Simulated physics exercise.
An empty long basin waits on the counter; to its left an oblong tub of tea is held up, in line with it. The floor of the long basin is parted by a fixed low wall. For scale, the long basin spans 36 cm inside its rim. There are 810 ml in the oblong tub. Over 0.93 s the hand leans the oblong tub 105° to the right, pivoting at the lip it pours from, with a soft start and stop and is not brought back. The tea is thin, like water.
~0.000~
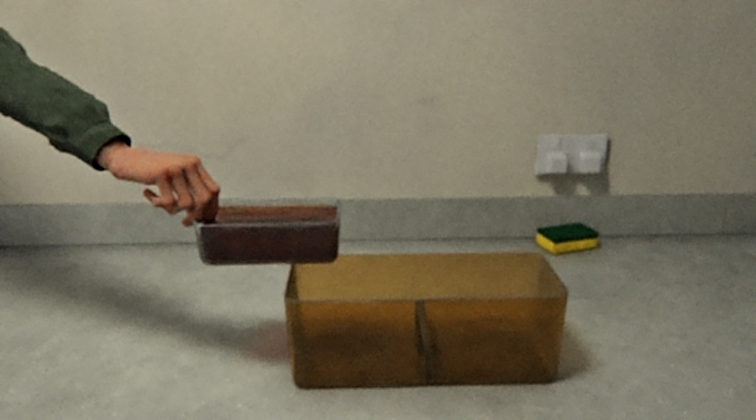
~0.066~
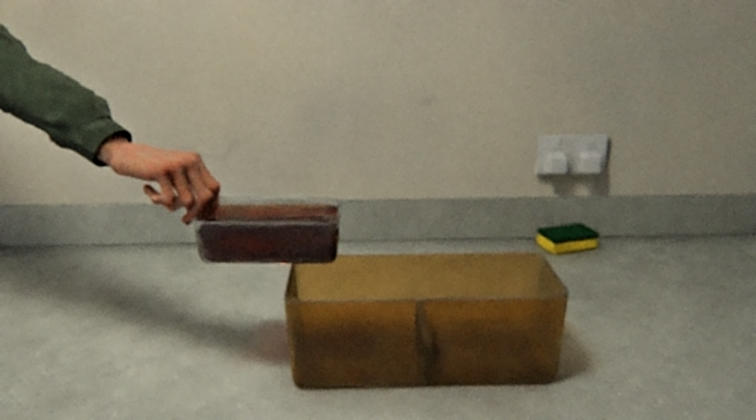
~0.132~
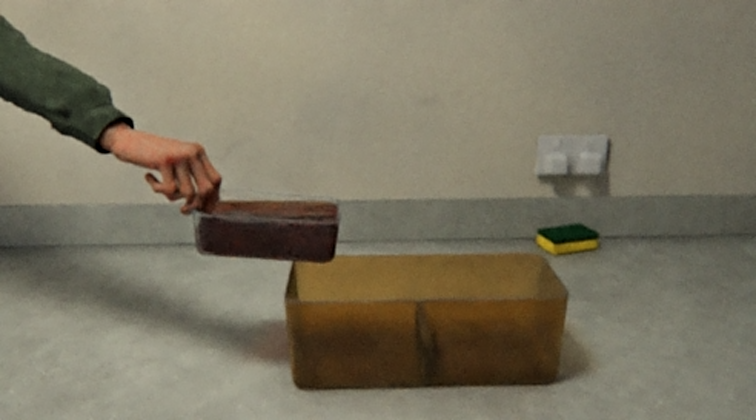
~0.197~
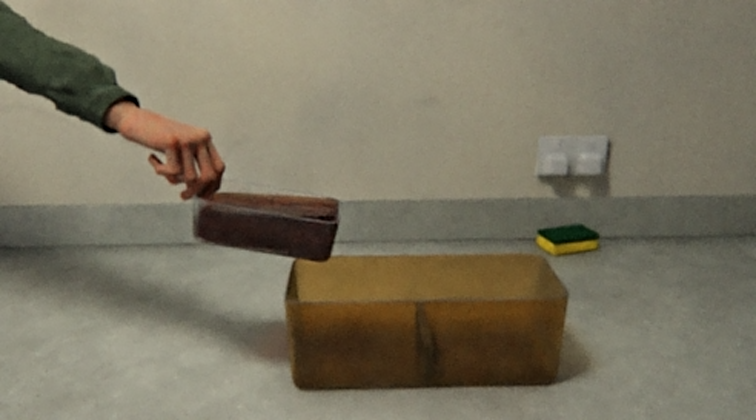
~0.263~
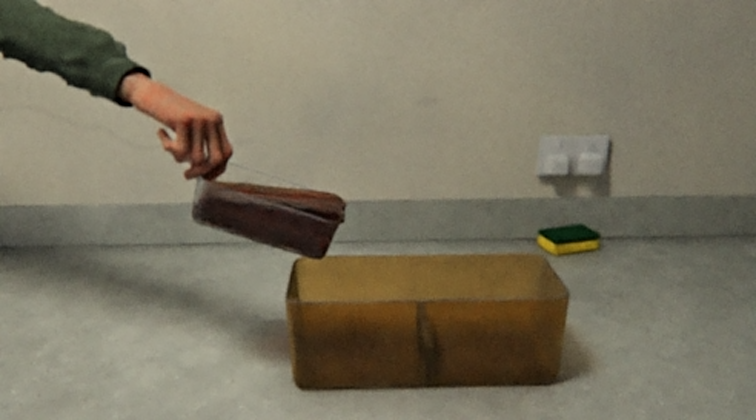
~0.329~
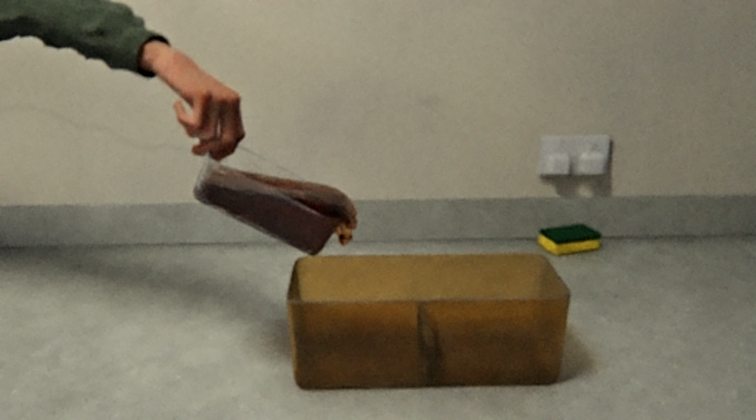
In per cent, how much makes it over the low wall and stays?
About 58 per cent.
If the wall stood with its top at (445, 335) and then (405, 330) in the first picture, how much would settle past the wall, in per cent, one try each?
In turn about 30 and 70 per cent.
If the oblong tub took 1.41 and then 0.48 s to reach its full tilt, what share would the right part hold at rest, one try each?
In turn about 45 and 50 per cent.
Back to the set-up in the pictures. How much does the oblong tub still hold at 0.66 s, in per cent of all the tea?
Near 10 in a hundred.
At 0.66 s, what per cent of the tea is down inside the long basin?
Some 38 per cent.
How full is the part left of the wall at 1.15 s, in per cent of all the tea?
Some 30 per cent.
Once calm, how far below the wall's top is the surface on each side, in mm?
Left about 46 mm, right about 34 mm.
By 0.66 s the tilt is 84° and 10 per cent is still to pour, 14 is left of the wall and 23 right of it.
By 0.90 s the tilt is 105° and 1 per cent is still to pour, 25 is left of the wall and 60 right of it.
By 1.15 s the tilt is 105° and 0 per cent is still to pour, 30 is left of the wall and 58 right of it.
By 1.43 s the tilt is 105° and 0 per cent is still to pour, 30 is left of the wall and 58 right of it.
At rest 30 per cent lies left of the wall, 58 right of it and 12 outside.
